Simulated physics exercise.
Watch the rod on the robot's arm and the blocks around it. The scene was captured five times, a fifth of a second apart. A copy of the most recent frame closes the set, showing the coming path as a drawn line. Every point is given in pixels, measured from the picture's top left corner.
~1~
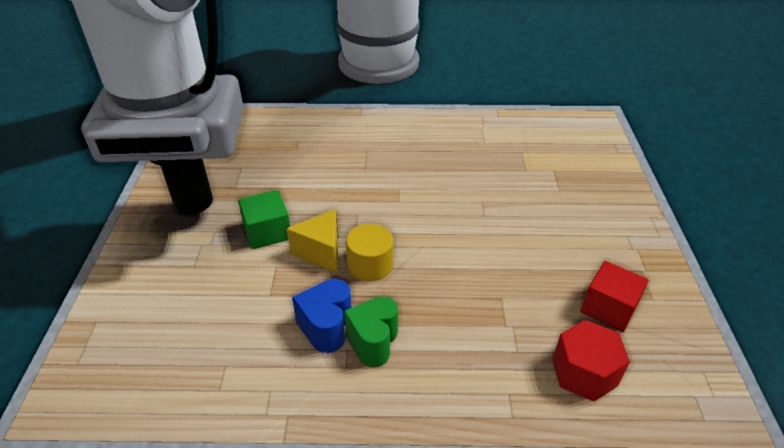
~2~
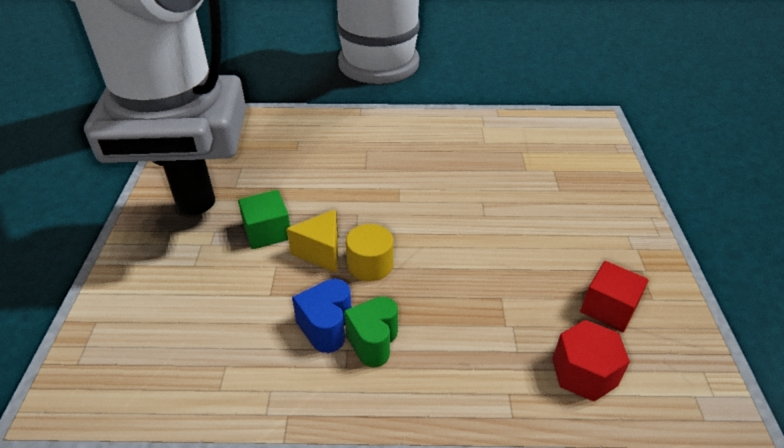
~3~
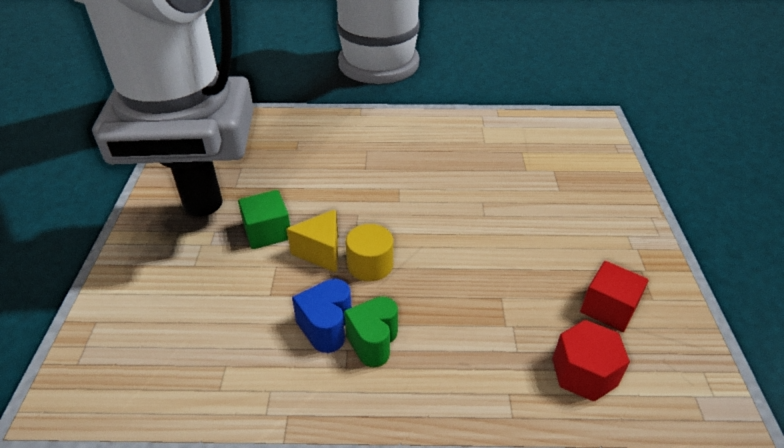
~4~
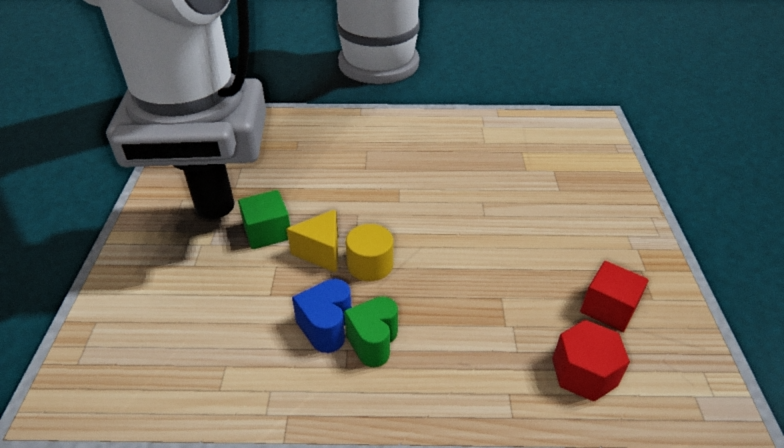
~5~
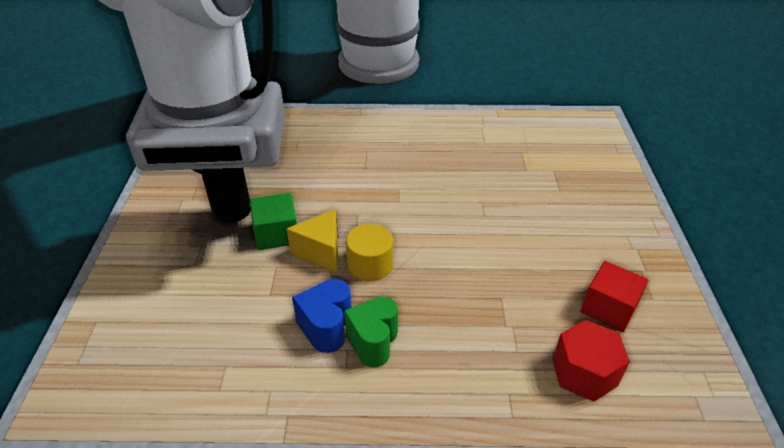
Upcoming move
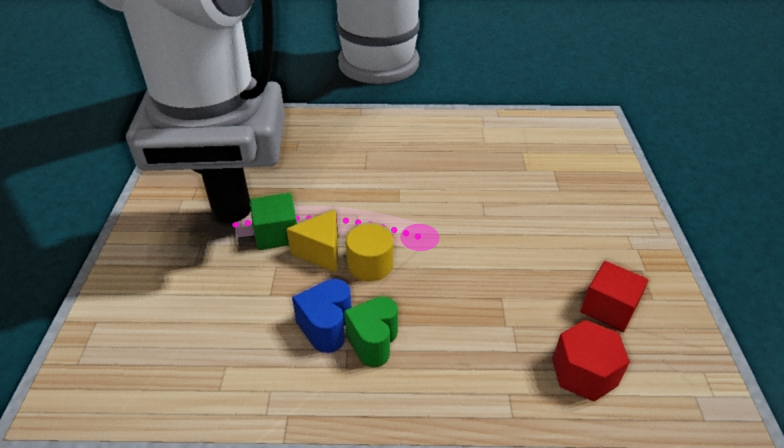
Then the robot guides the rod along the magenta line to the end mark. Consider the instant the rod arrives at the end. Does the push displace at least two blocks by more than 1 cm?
I'd say yes.
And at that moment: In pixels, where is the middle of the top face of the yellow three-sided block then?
It will end up at (332, 255).
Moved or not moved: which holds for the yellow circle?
By the end it has moved.
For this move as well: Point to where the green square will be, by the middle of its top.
Answer: (348, 226).
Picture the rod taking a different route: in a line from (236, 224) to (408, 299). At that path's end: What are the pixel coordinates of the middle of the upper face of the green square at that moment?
For the centre of its top, I'd go with (338, 208).
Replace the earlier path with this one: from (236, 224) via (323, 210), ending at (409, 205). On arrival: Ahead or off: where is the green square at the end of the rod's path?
The rod will have lost it.
Path on the board, from (236, 224) by way of (299, 219) and (360, 223) to (420, 237).
What follows on the original path. One third of the way, rod at (297, 205); green square at (321, 214), turned 75° clockwise; yellow three-sided block at (331, 240); yellow circle at (373, 240).
Two thirds of the way, rod at (362, 209); green square at (345, 225), turned 105° clockwise; yellow three-sided block at (333, 254), turned 35° clockwise; yellow circle at (386, 249).
At the end, rod at (421, 223); green square at (348, 226), turned 115° clockwise; yellow three-sided block at (332, 255), turned 40° clockwise; blue heart block at (321, 304); yellow circle at (387, 250).
